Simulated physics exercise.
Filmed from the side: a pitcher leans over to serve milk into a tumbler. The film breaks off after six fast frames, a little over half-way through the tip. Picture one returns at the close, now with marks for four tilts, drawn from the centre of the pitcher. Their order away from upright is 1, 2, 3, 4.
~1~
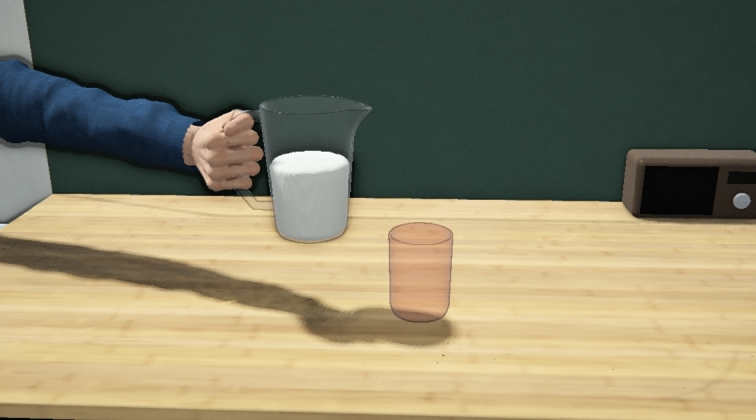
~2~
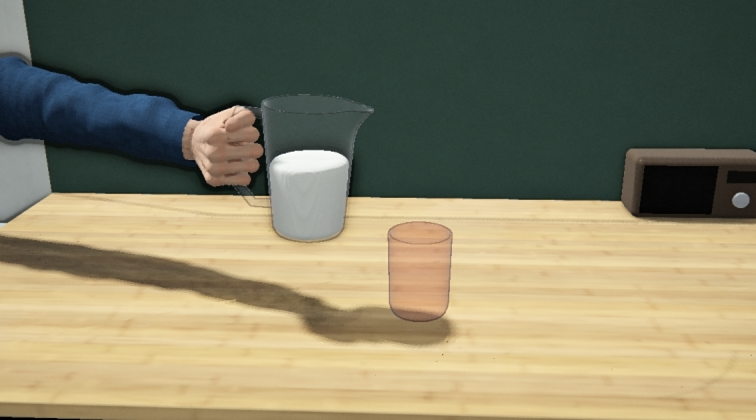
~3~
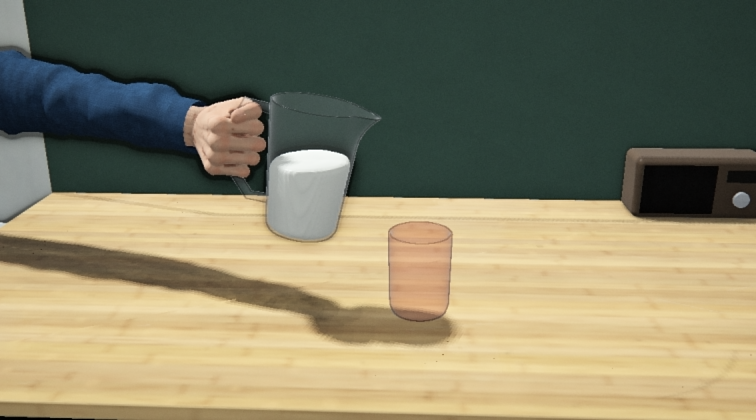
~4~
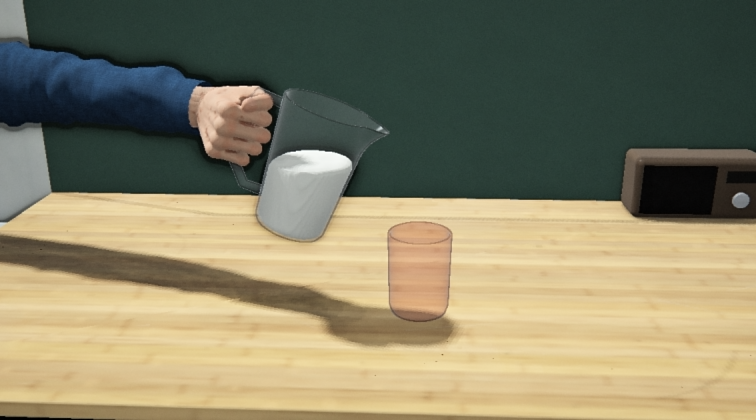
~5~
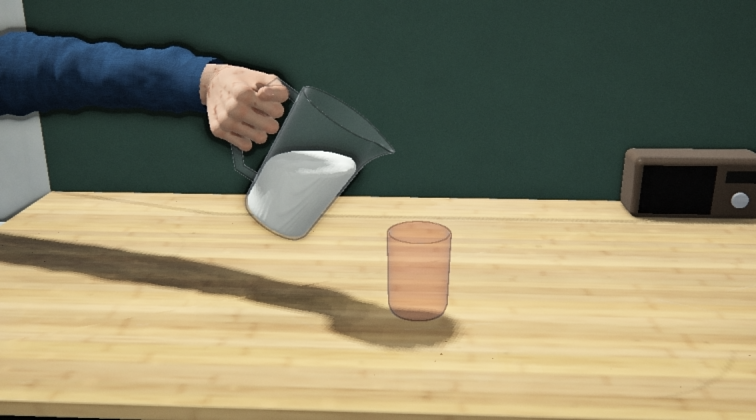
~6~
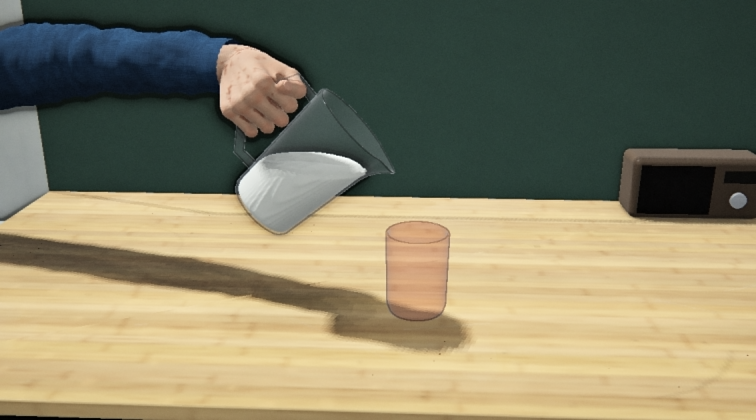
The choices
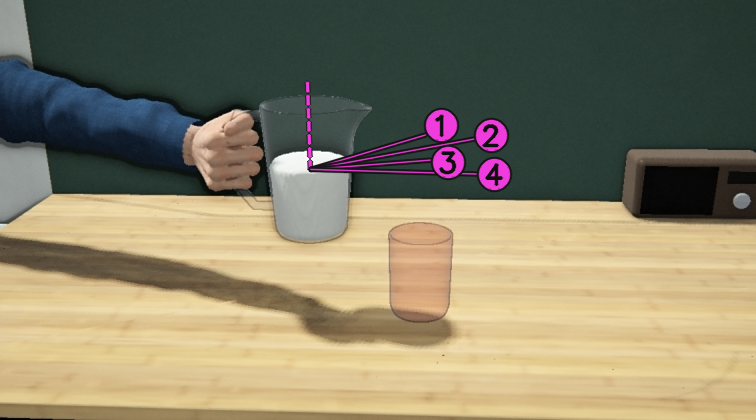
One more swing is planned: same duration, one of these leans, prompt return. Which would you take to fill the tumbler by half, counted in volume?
1 works best here.
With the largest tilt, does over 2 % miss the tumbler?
Yes, it does.
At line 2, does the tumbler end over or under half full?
Over half.
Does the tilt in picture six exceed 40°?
Yes, it does.
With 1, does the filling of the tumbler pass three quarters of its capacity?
No, less.
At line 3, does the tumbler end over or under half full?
Over.
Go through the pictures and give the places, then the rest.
Upright, lip at (370, 108); rim of the tumbler round (421, 233); nothing has left yet.
Tipped about 2°, lip at (372, 110); nothing has left yet.
Tipped about 10°, lip at (379, 118); nothing has left yet.
Tipped about 20°, lip at (388, 132); nothing has left yet.
Tipped about 34°, lip at (393, 150); nothing has left yet.
Tipped about 48°, lip at (394, 171); nothing has left yet.
On the marked copy, 1 at (425, 134); 2 at (475, 138); 3 at (430, 160); 4 at (477, 174).
With 1, the tumbler ends with about 53 % of what it can hold.
With 2, the tumbler ends with about 73 % of what it can hold.
With 3, the tumbler ends with about 86 % of what it can hold; 5 % of the milk is spilt.
With 4, the tumbler ends with about 90 % of what it can hold; 15 % of the milk is spilt.
